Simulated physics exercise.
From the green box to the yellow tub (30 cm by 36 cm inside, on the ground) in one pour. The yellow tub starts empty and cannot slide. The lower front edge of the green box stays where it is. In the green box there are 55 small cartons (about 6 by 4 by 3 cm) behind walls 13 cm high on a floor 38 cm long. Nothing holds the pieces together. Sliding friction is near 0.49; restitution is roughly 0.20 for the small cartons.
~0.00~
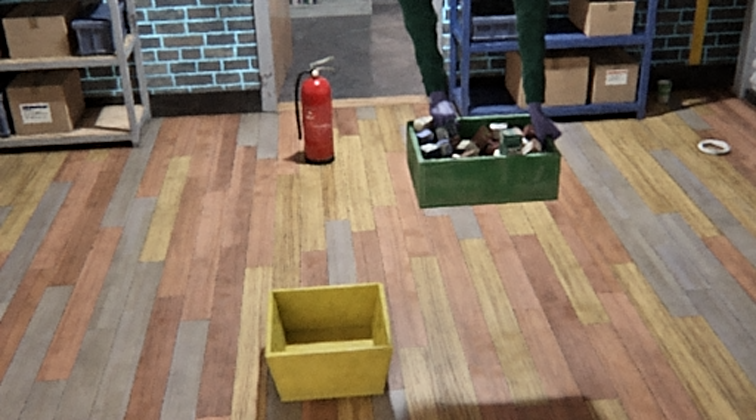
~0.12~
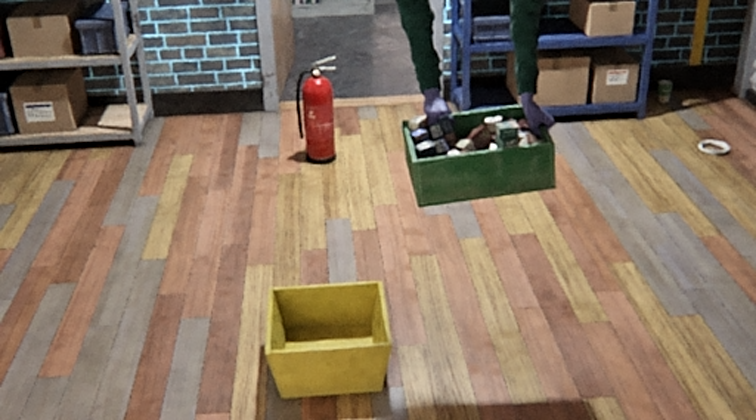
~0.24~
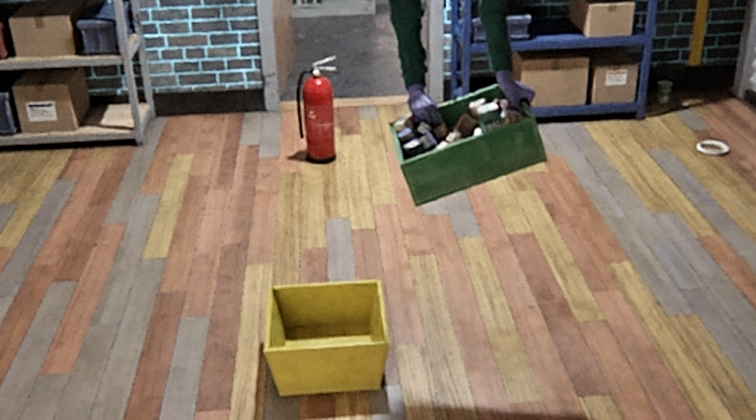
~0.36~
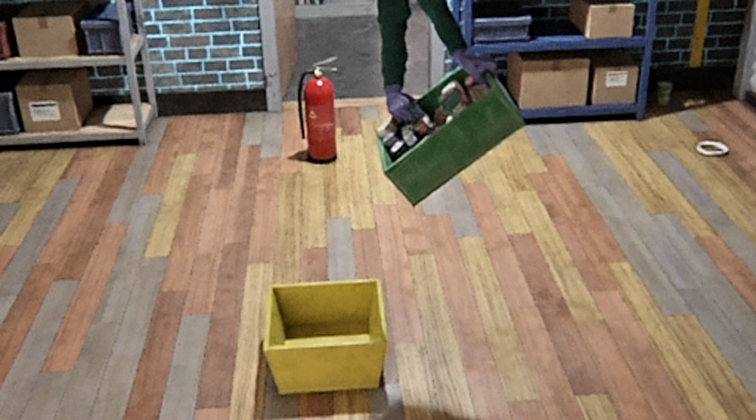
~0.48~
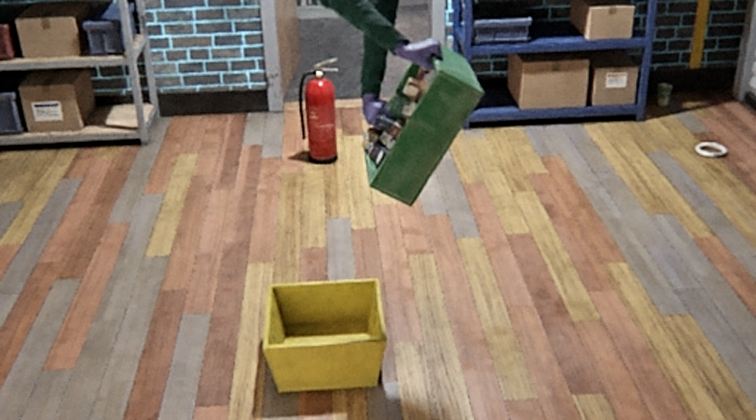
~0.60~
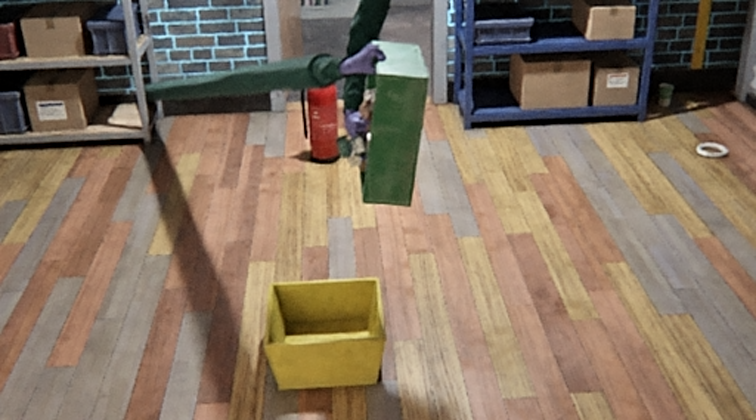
Gloved hands lifting and steadily tilting a green box of small items onto its end, behind a yellow tub on a wooden floor.
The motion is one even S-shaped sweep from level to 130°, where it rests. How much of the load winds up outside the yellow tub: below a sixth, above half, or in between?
Between a sixth and a half of the small cartons end outside the yellow tub.
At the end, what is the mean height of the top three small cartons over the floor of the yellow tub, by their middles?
About 9 cm.
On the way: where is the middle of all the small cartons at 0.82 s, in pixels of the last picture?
At about (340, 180).
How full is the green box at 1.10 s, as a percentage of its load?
About 5 per cent.
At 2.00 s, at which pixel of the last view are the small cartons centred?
Near (306, 345).
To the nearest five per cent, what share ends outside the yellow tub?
Some 25 per cent of them.
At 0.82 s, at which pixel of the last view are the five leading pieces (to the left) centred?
At about (278, 265).
After 0.82 s, tilt 117°; 31 still in the green box and 24 in the air.
After 1.10 s, tilt 130°; 4 still in the green box, 18 in the yellow tub, 11 outside the yellow tub and 22 in the air.
After 1.50 s, tilt 130°; 41 in the yellow tub and 14 outside the yellow tub.
Outcome (at 2.00 s), 41 in the yellow tub and 14 outside the yellow tub. Asked share, 14 of 55, 25 per cent.
